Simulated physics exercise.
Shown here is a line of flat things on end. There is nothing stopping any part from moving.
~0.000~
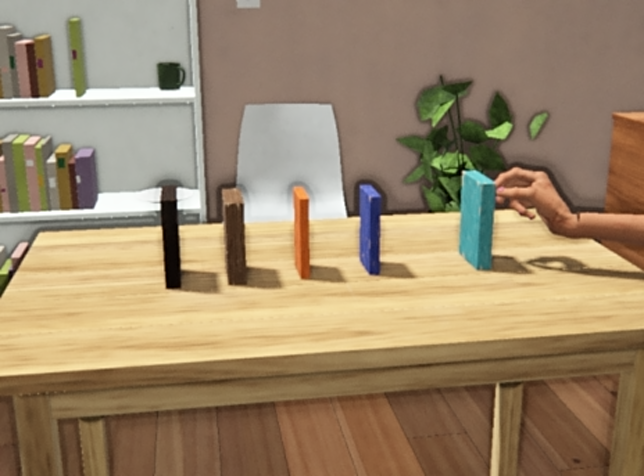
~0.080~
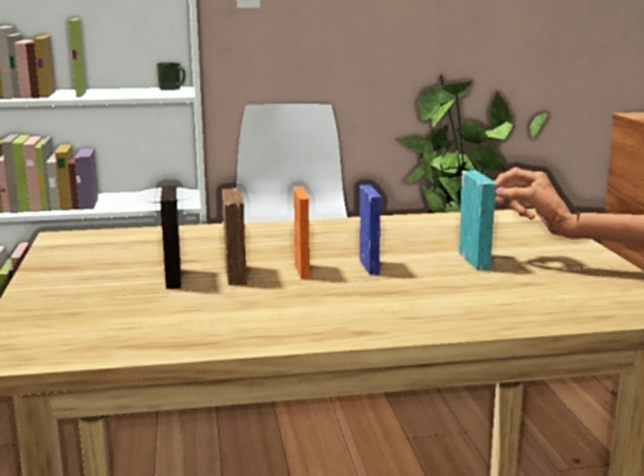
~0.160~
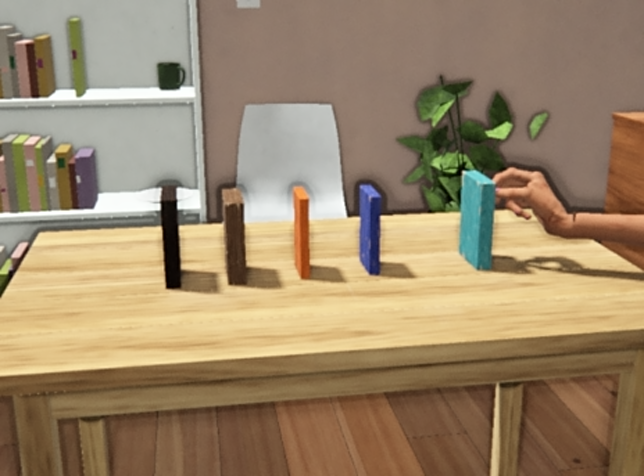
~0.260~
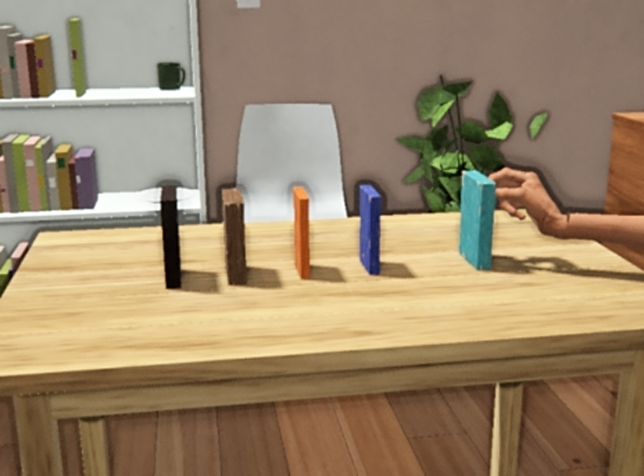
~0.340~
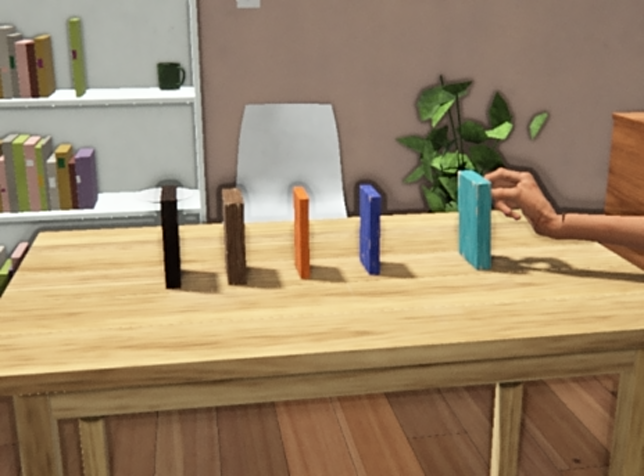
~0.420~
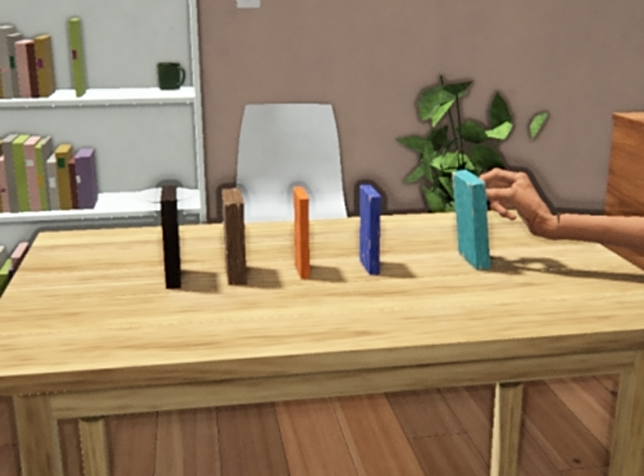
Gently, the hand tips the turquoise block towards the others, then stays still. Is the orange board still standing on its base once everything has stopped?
Stays vertical.
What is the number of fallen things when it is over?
The count is 1.
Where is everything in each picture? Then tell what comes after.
In the first frame, orange board (302, 233); blue block (370, 230).
In the second frame, blue block (370, 230); brown block (234, 236).
In the third frame, blue block (370, 230); brown block (234, 236).
In the fourth frame, blue block (370, 230); brown block (234, 236).
In the fifth frame, turquoise block 3° over; blue block (370, 230); brown block (234, 236).
In the sixth frame, turquoise block 7° over; orange board (302, 233); blue block (370, 230).
Around 0.72 s, turquoise block 34° over.
Around 0.82 s, turquoise block 69° over.
Finally (1.6 s), all 3 still in place. Final places as the last picture's camera would see them, orange board near (302, 233).
